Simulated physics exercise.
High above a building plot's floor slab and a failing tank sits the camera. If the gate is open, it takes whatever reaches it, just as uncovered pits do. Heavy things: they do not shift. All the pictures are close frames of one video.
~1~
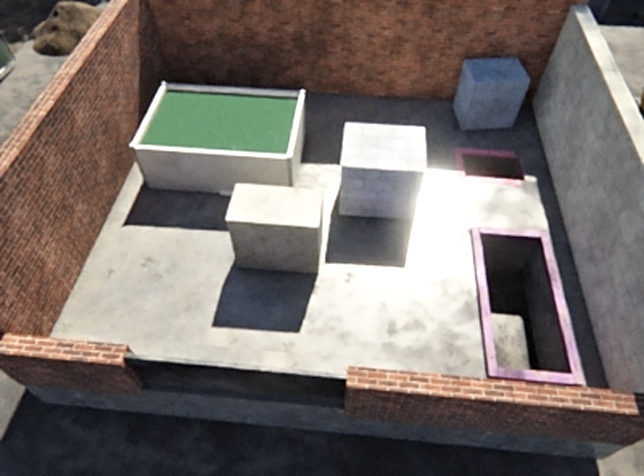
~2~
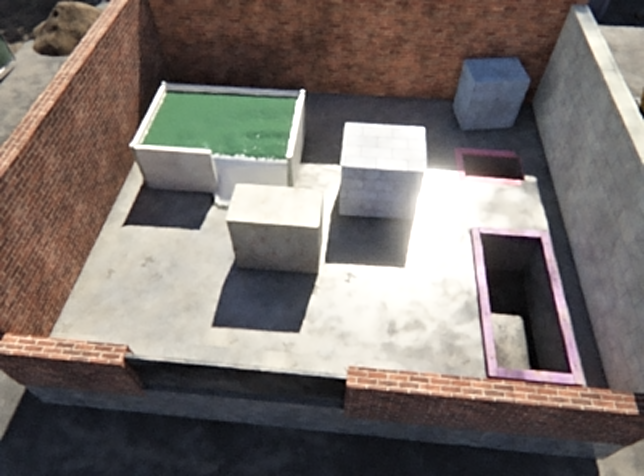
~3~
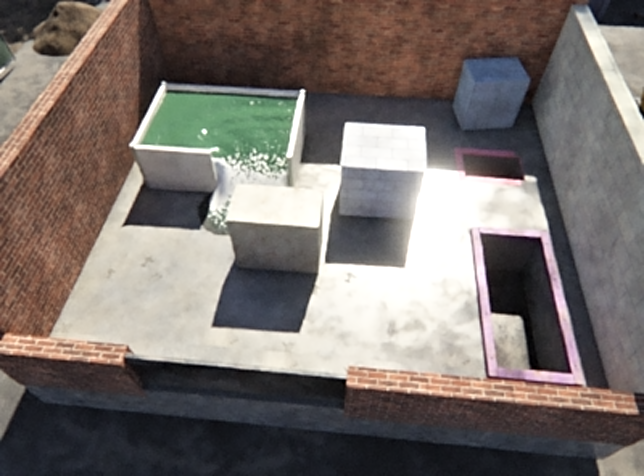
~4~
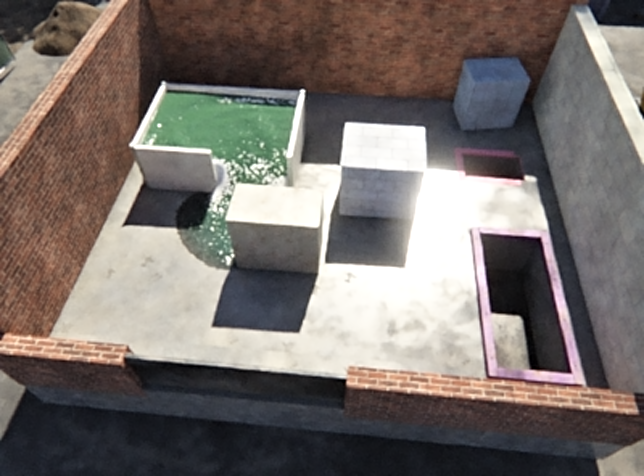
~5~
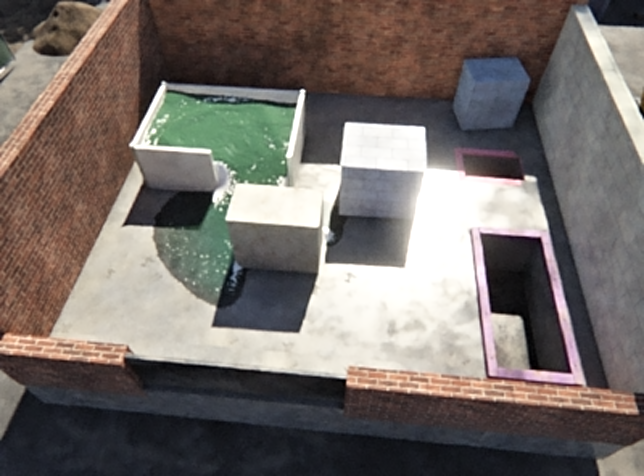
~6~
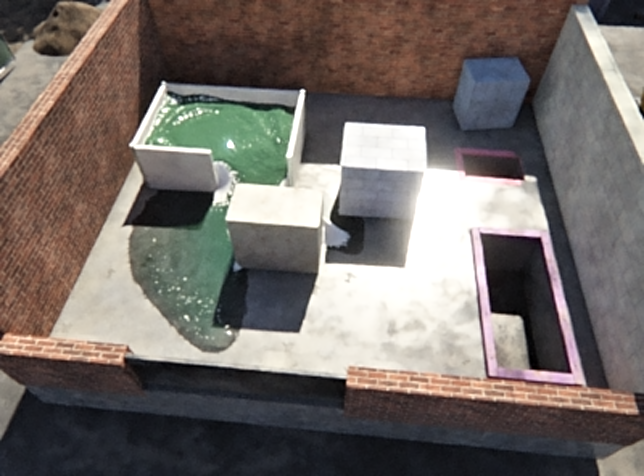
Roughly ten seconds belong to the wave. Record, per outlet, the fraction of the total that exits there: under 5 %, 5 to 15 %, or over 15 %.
Result: The gate is a minor outlet here - below five per cent. The purple pit is a middling outlet here - five to fifteen per cent. The pink pit is a middling outlet here - five to fifteen per cent.
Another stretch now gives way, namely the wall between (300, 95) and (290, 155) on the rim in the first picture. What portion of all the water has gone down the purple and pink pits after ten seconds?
The purple pit takes 2 per cent and the pink pit 30 per cent.
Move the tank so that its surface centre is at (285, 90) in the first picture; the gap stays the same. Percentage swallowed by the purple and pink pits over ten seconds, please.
Purple 2 %, pink 12 %.
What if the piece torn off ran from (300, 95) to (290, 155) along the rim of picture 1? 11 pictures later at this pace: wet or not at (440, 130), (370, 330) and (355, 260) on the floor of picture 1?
Going point by point: Waterlogged, waterlogged, waterlogged.
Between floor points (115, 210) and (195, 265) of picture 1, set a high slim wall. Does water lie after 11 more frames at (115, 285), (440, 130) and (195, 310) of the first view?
Going one after another, I'd say kept clear of the flood, then kept clear of the flood, then reached by the flood.
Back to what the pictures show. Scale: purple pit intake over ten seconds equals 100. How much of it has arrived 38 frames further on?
Share by then: 95 in a hundred.
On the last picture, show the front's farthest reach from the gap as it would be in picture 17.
Farthest reach: (560, 235).
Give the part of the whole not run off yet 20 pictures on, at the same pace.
It comes to roughly 92 per cent.
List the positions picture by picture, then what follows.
In the first frame, still water in the open tank at (223, 122).
In the second frame, water pours out at (253, 179) and has run to a hidden place.
In the third frame, the front is at (215, 229), out from the gap at (253, 181).
In the fourth frame, water pours out at (254, 183) and has run to (225, 265).
In the fifth frame, water pours out at (254, 183) and has run to (215, 301).
In the sixth frame, the front is at (208, 345), out from the gap at (254, 183).
A moment on, water covers 30 % of the floor; the gate 0 %, the purple pit 0 %, the pink pit 0 %.
Next, water covers 45 % of the floor; the gate 0 %, the purple pit 3 %, the pink pit 0 %.
Then, water covers 65 % of the floor; the gate 0 %, the purple pit 8 %, the pink pit 0 %.
Later, water covers 85 % of the floor; the gate 0 %, the purple pit 9 %, the pink pit 1 %.
In the end, water covers 95 % of the floor; the gate 0 %, the purple pit 10 %, the pink pit 7 %.
